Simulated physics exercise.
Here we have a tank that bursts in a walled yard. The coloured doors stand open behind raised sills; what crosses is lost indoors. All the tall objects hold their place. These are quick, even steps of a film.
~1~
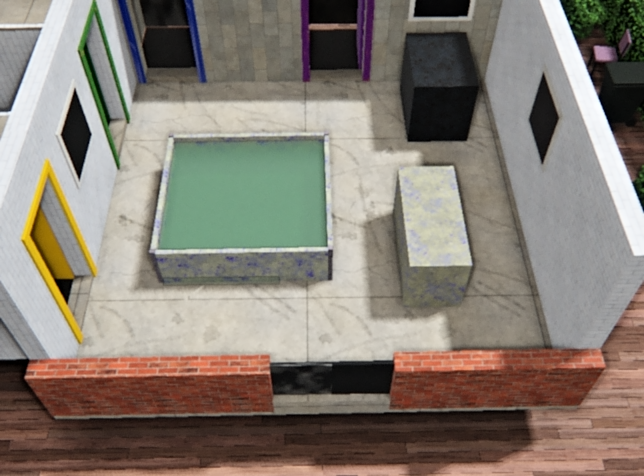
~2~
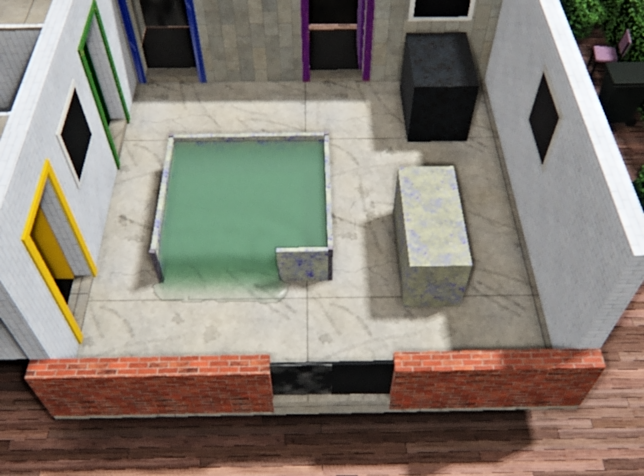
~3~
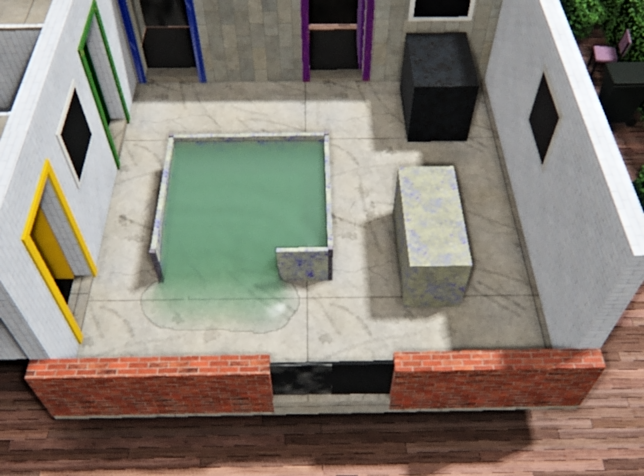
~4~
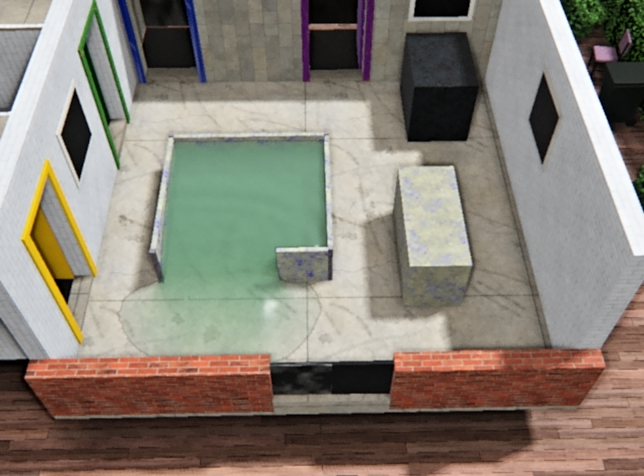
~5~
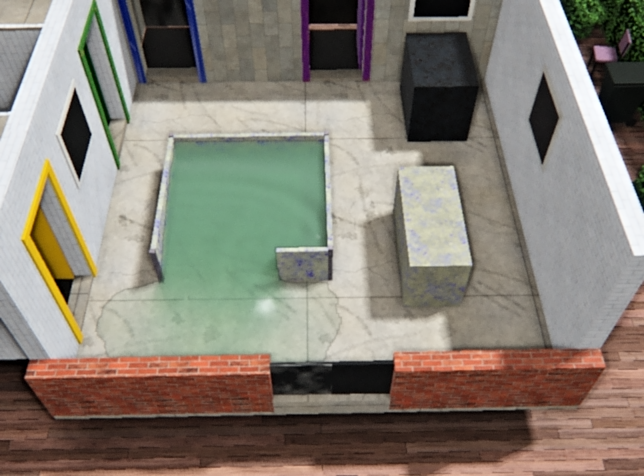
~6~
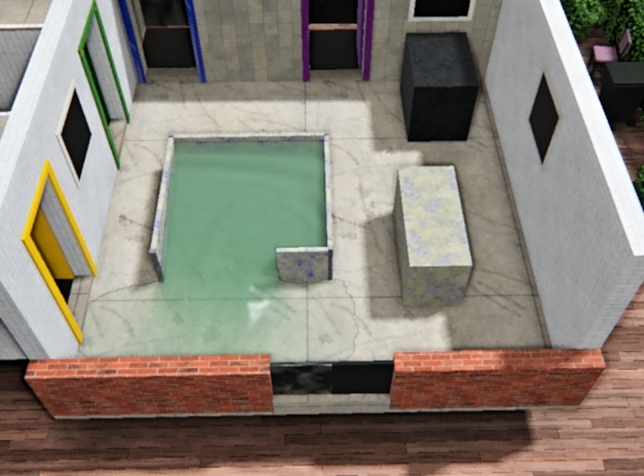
We see a tank of green water standing whole in a walled yard with coloured doorways; then most of its near side opens, and water pours out and spreads across the pale floor toward the low brick wall.
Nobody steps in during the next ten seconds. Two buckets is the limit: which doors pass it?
One by one: The green door stays under that; the blue door takes more than that; the yellow door takes more than that; the purple door takes more than that.
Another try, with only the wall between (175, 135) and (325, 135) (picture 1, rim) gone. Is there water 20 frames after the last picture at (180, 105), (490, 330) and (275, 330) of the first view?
In turn: Awash, dry, clear.
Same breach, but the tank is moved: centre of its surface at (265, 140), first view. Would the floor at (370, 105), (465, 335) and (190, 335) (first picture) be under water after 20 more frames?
As listed: No water, covered, wet.
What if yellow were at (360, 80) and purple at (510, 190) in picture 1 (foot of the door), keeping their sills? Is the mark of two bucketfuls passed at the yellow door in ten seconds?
Yellow door takes more.
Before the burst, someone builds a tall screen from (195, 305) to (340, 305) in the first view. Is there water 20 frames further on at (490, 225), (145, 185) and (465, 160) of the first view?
One after the other: Clear, covered, free of water.
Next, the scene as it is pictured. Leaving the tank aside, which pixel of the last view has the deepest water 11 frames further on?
I would point to (71, 386).
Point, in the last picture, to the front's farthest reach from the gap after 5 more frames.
Roughly at (443, 381).
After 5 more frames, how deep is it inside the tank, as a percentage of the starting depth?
About 66 per cent.
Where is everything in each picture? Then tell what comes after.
The first picture shows the water tank at (246, 193) is whole and still.
In the second picture, water pours out at (220, 269) and has run to (282, 288).
In the third picture, water pours out at (220, 271) and has run to (277, 323).
In the fourth picture, water pours out at (220, 272) and has run to (281, 352).
In the fifth picture, water pours out at (220, 271) and has run to a hidden place.
In the sixth picture, water pours out at (220, 272) and has run to a hidden place.
A moment on, water covers 20 % of the floor; the green door not reached, the blue door not reached, the yellow door wet at the sill, nothing in, the purple door not reached.
Next, water covers 35 % of the floor; the green door not reached, the blue door not reached, the yellow door under two buckets in, the purple door not reached.
Then, water covers 60 % of the floor; the green door wet at the sill, nothing in, the blue door wet at the sill, nothing in, the yellow door far over two buckets in, the purple door not reached.
Later, water covers 90 % of the floor; the green door wet at the sill, nothing in, the blue door over two buckets in, the yellow door far over two buckets in, the purple door wet at the sill, nothing in.
In the end, water covers 100 % of the floor; the green door wet at the sill, nothing in, the blue door over two buckets in, the yellow door far over two buckets in, the purple door over two buckets in.
